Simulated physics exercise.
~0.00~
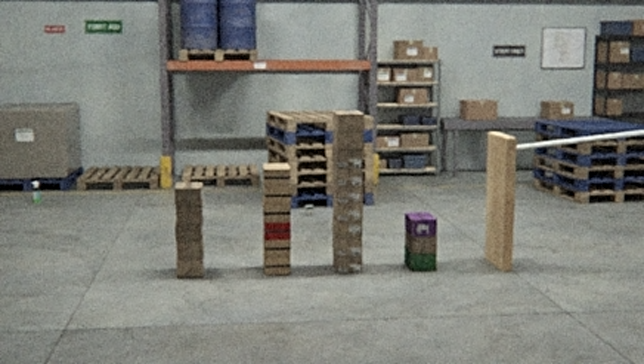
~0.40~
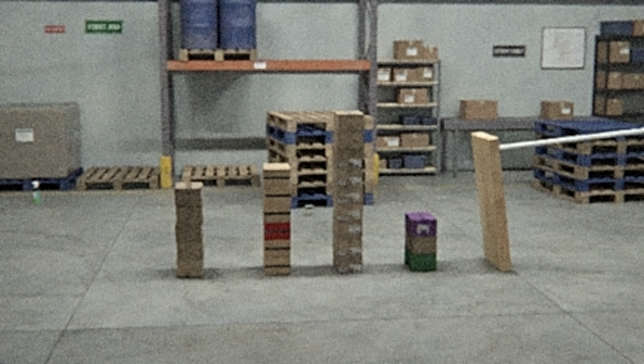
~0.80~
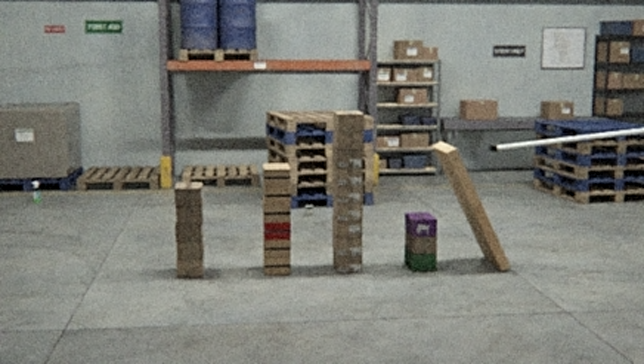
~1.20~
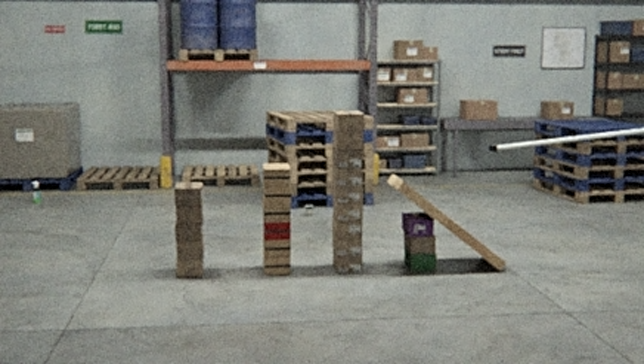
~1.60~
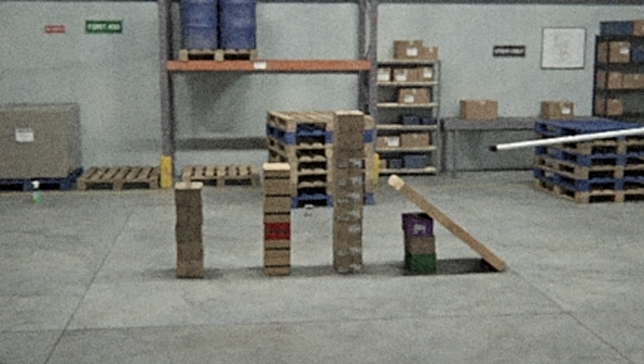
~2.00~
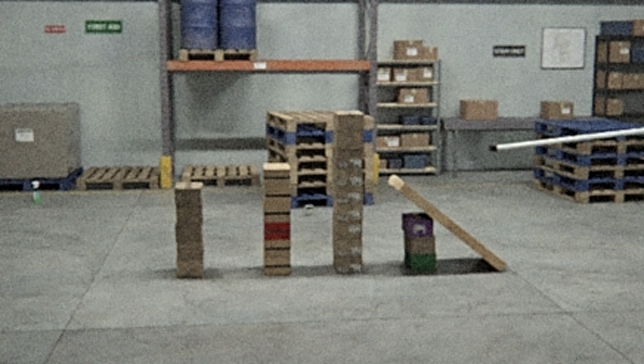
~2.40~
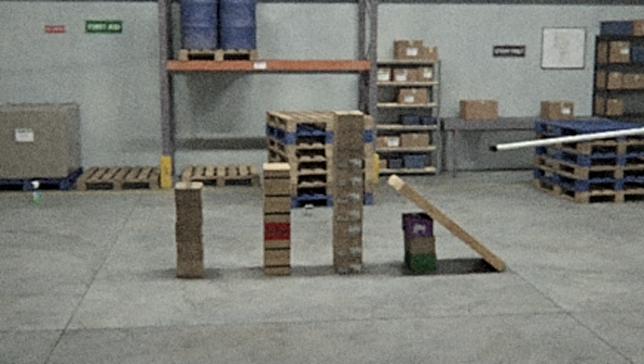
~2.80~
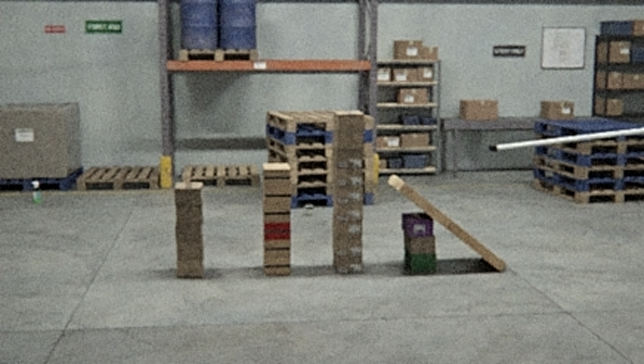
A tall board standing at the right end of a row of parcel stacks was tipped left by a pale pole and came to rest leaning on the short stack with the purple and green parcels, leaving all the stacks standing.
